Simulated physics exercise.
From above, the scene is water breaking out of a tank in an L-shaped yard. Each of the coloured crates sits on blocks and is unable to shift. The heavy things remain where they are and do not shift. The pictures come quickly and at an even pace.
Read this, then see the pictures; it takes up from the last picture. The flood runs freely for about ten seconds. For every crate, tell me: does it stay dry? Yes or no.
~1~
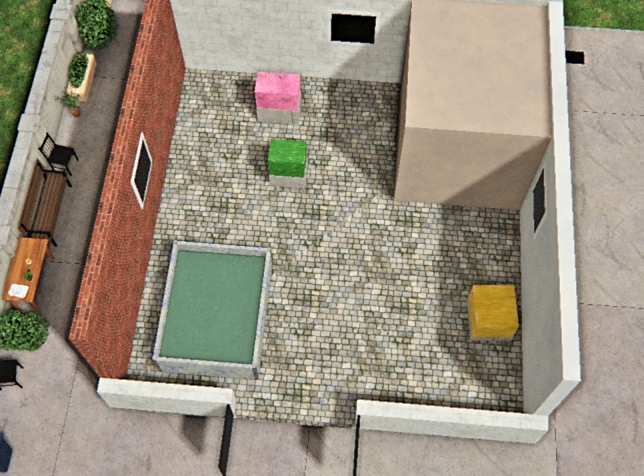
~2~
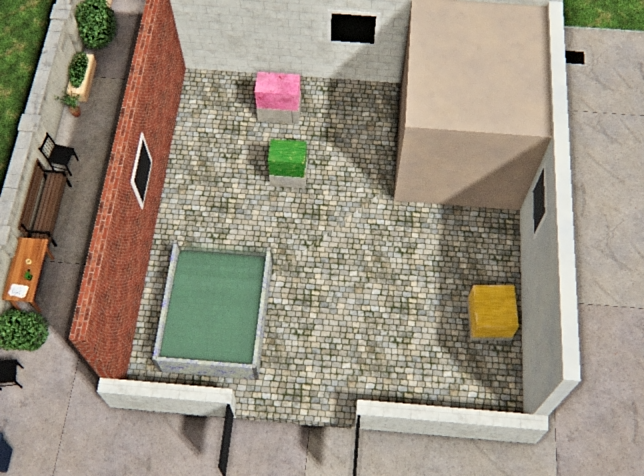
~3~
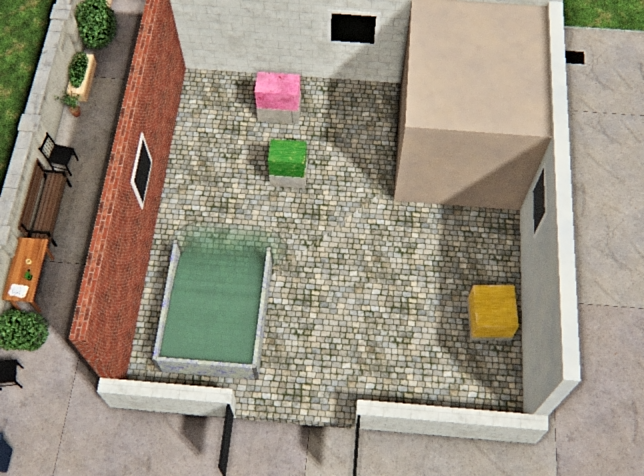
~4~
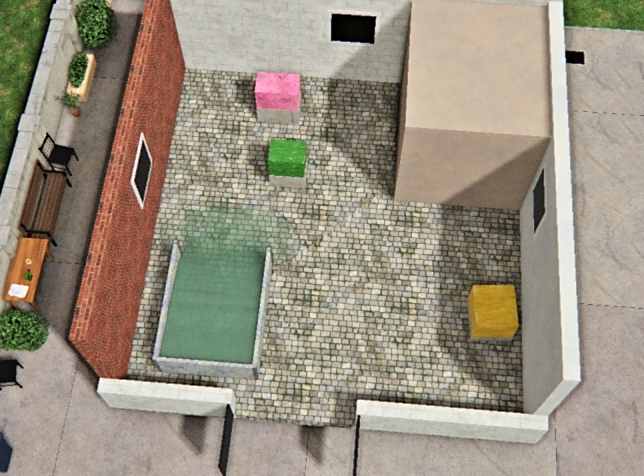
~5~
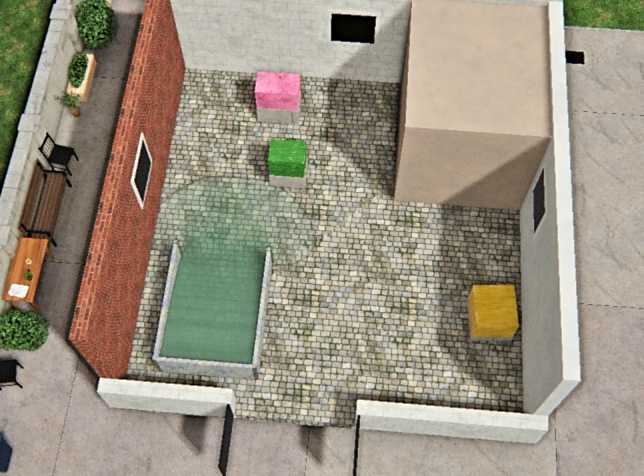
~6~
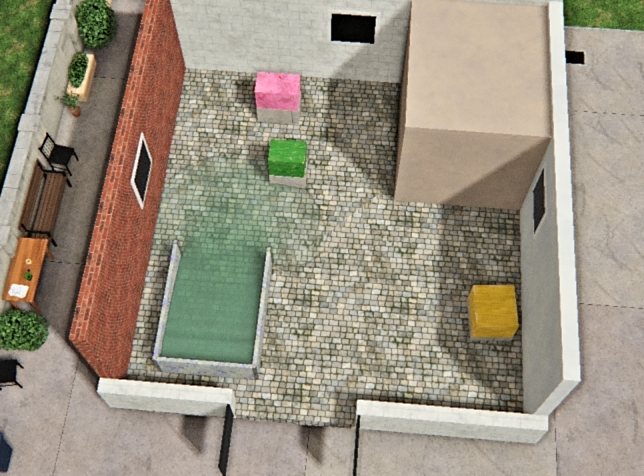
Here is how it goes: The pink crate, yes, it stays dry; the yellow crate, yes, it stays dry; the green crate, yes, it stays dry.
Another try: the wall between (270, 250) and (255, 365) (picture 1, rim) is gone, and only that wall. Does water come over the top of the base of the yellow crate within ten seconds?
Note: Yellow crate is caught.
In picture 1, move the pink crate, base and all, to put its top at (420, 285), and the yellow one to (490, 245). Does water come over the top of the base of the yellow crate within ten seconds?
Result for yellow: Untouched.
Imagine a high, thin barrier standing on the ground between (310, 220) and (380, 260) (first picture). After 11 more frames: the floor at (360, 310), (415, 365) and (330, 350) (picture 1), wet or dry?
Taking the three spots in order: Spared, spared, spared.
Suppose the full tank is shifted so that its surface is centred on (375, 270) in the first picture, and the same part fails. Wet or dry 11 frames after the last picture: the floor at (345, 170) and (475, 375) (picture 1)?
Submerged, then untouched.
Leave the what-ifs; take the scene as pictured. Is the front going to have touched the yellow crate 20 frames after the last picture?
Yellow crate dry.
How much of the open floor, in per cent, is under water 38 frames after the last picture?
About 60 per cent.
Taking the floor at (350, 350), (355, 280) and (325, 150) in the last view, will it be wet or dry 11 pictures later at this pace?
Point one left clear, point two left clear, point three sodden.
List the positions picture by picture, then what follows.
Still water in the tank at (214, 304), in the first frame.
Water pours out on the tank's far side and has run to (274, 262), in the second frame.
Water pours out on the tank's far side and has run to (282, 248), in the third frame.
The front is at (282, 220), out from the gap on the tank's far side, in the fourth frame.
Water pours out on the tank's far side and has run to (262, 183), in the fifth frame.
The front is at (265, 163), out from the gap on the tank's far side, in the sixth frame.
A moment on, water covers 30 % of the floor; the pink crate water round its plinth, the yellow crate not reached, the green crate water round its plinth.
Next, water covers 40 % of the floor; the pink crate water round its plinth, the yellow crate not reached, the green crate water round its plinth.
Then, water covers 55 % of the floor; the pink crate water round its plinth, the yellow crate not reached, the green crate water round its plinth.
Later, water covers 60 % of the floor; the pink crate water round its plinth, the yellow crate water round its plinth, the green crate water round its plinth.
In the end, water covers 100 % of the floor; the pink crate stayed above the water, the yellow crate stayed above the water, the green crate stayed above the water.
